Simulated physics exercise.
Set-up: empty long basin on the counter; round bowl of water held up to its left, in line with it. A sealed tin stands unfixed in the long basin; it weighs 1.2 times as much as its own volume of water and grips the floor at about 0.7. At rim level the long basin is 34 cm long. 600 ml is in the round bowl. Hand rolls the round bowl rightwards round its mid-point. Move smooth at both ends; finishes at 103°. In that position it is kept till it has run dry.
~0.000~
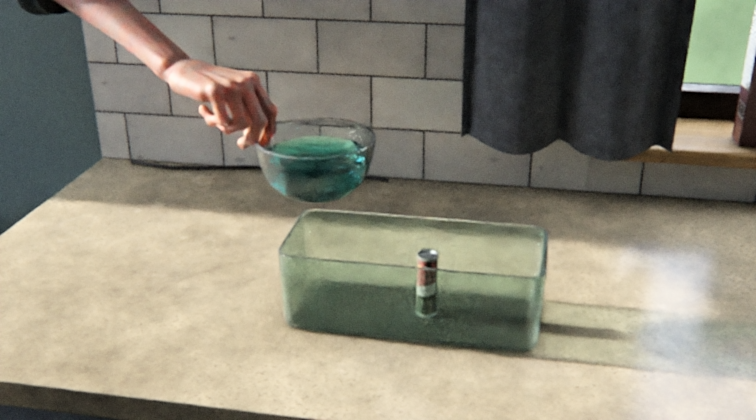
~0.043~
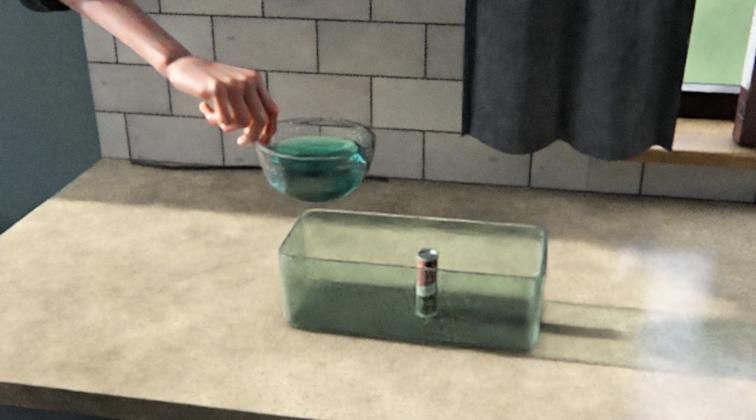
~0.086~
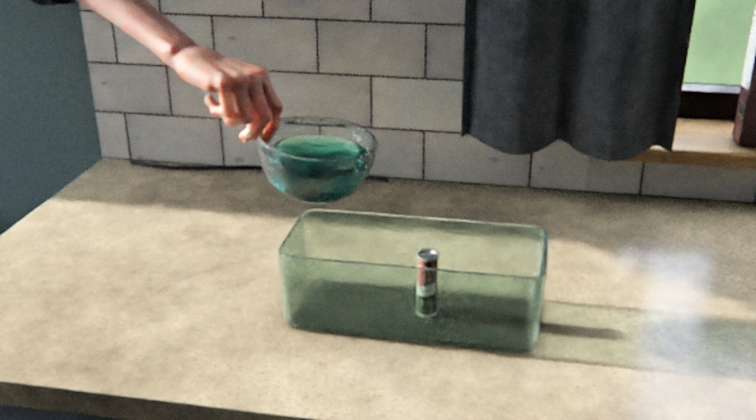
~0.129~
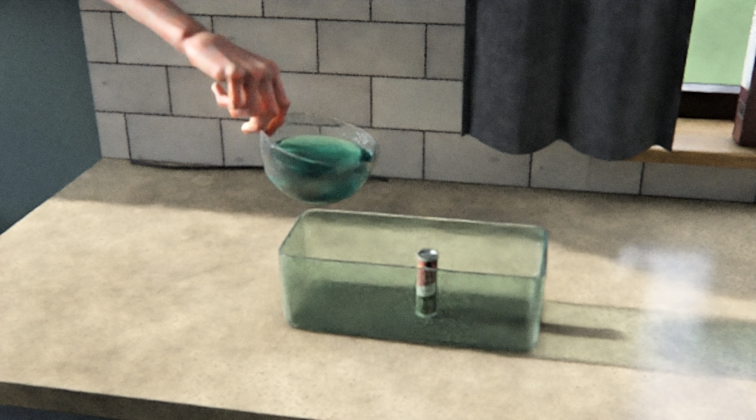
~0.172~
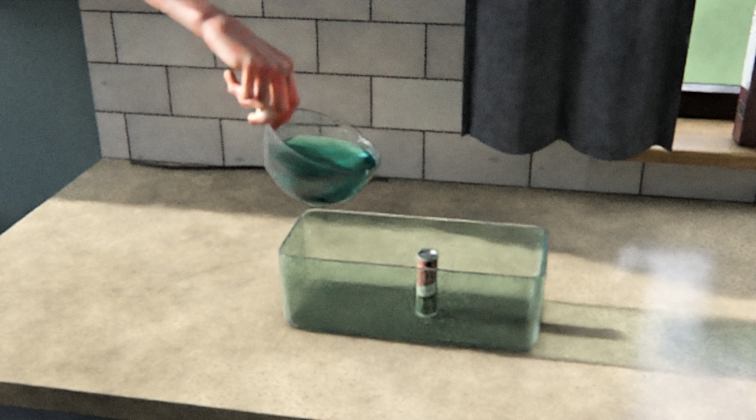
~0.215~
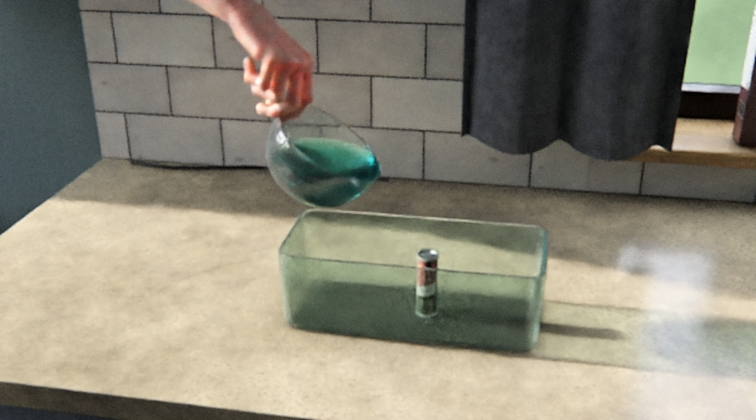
The clip shows a hand holding a clear round bowl of blue-green liquid above a long glass basin with a small can standing inside; the hand gradually tilts the bowl rightwards, and the liquid shifts toward its right rim.
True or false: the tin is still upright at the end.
False.
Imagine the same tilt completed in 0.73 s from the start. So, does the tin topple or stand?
In that case the tin does not tip.
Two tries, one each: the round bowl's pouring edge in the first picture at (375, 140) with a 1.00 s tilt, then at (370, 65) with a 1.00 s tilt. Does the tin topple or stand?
Run one: It does not tip. Run two: It does not tip.
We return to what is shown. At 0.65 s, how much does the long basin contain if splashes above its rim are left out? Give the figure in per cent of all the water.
That comes to about 96 percent.
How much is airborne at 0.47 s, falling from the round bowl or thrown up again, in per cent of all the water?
Around 26 in a hundred.
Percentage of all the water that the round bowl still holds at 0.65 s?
I'd say some 1 per cent remains.
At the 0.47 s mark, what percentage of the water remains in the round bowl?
Still held: Roughly 16 % of the total.
Then, 0.47 s in, the tilt is 97° and 16 per cent is still to pour; the tin stands where it began.
Then, 0.65 s in, the tilt is 103° and 1 per cent is still to pour; the tin leans 24°.
Then, 0.84 s in, the tilt is 103° and 0 per cent is still to pour; the tin lies on its side.
Then, 1.05 s in, the tilt is 103° and 0 per cent is still to pour; the tin lies on its side.
Finally, the tin lies on its side.
